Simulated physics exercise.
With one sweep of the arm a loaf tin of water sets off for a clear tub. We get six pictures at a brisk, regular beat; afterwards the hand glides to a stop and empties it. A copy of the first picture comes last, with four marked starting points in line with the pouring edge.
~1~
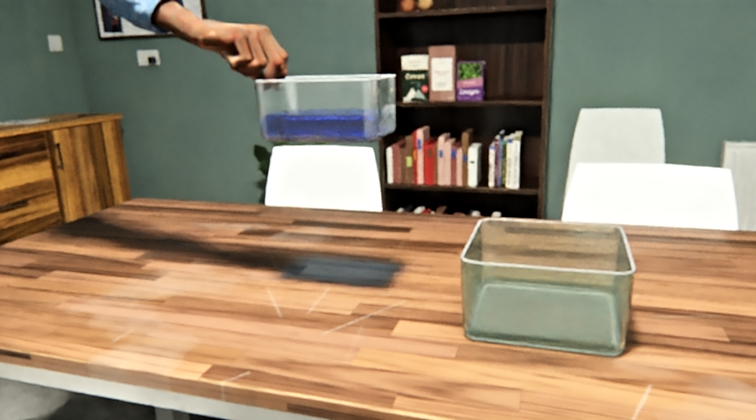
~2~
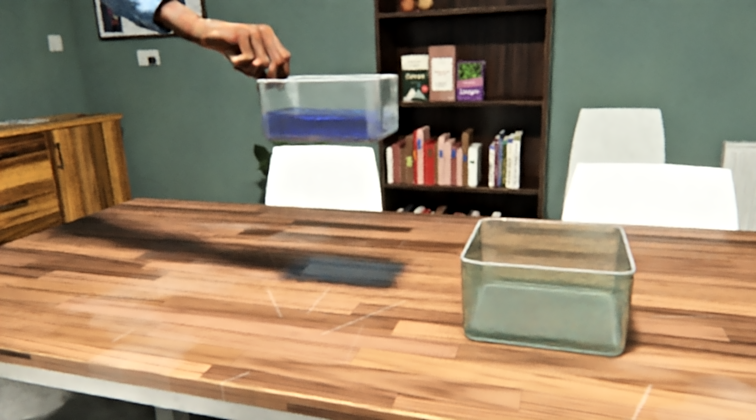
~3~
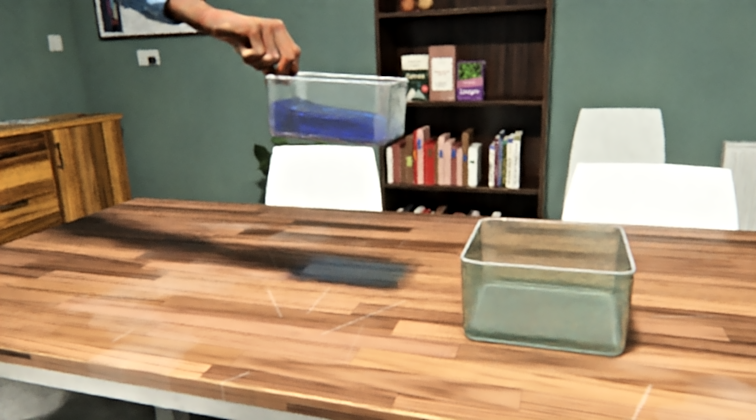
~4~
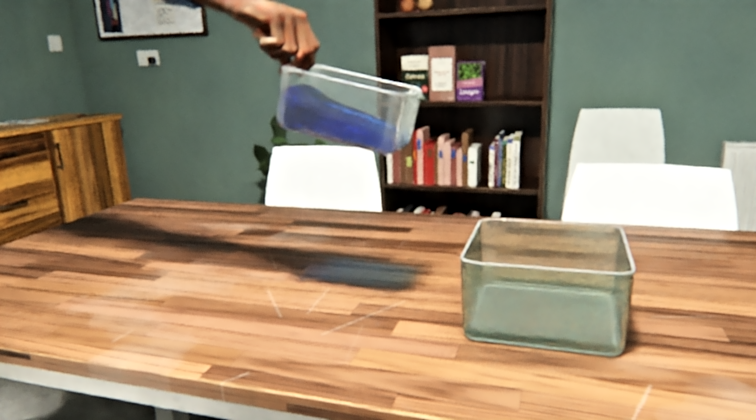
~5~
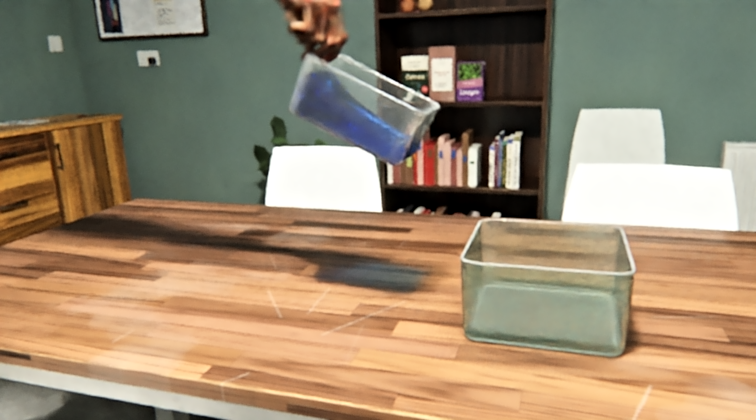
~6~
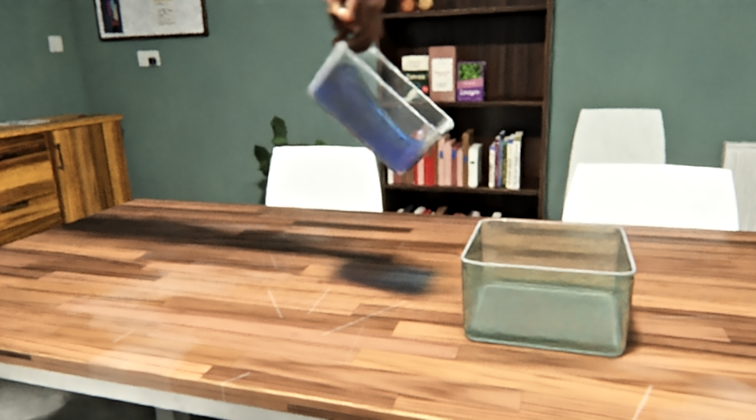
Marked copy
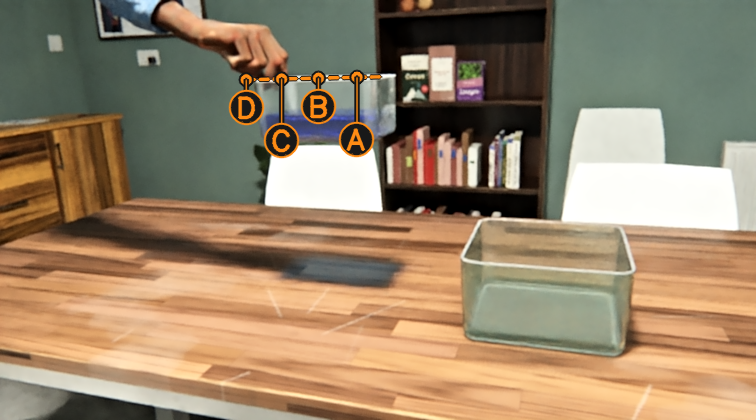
In a room with green walls, a fixed camera looks slightly down across a striped wooden table. A clear rectangular container of blue liquid is held by a hand above the table's left half, with an empty clear tub to the right and white chairs and a dark bookcase behind. The hand first holds the container nearly level, then swings it rightward, tilting its right end steeply downward as the liquid shifts inside.
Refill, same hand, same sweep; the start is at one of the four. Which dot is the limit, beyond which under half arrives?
Go for A.
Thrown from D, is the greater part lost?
Yes, it does.
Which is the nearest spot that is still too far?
That is spot B.
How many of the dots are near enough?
One of the four.
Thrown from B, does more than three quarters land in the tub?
No.
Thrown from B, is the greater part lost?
Yes.
On the marked copy, A at (356, 77); B at (318, 78); C at (281, 78); D at (246, 79).
For spot A, about 69 % lands in the tub, 22 % falls short and 9 % goes beside or beyond.
For spot B, about 29 % lands in the tub, 65 % falls short and 7 % goes beside or beyond.
For spot C, about 10 % lands in the tub, 87 % falls short.
For spot D, about 0 % lands in the tub, 98 % falls short.
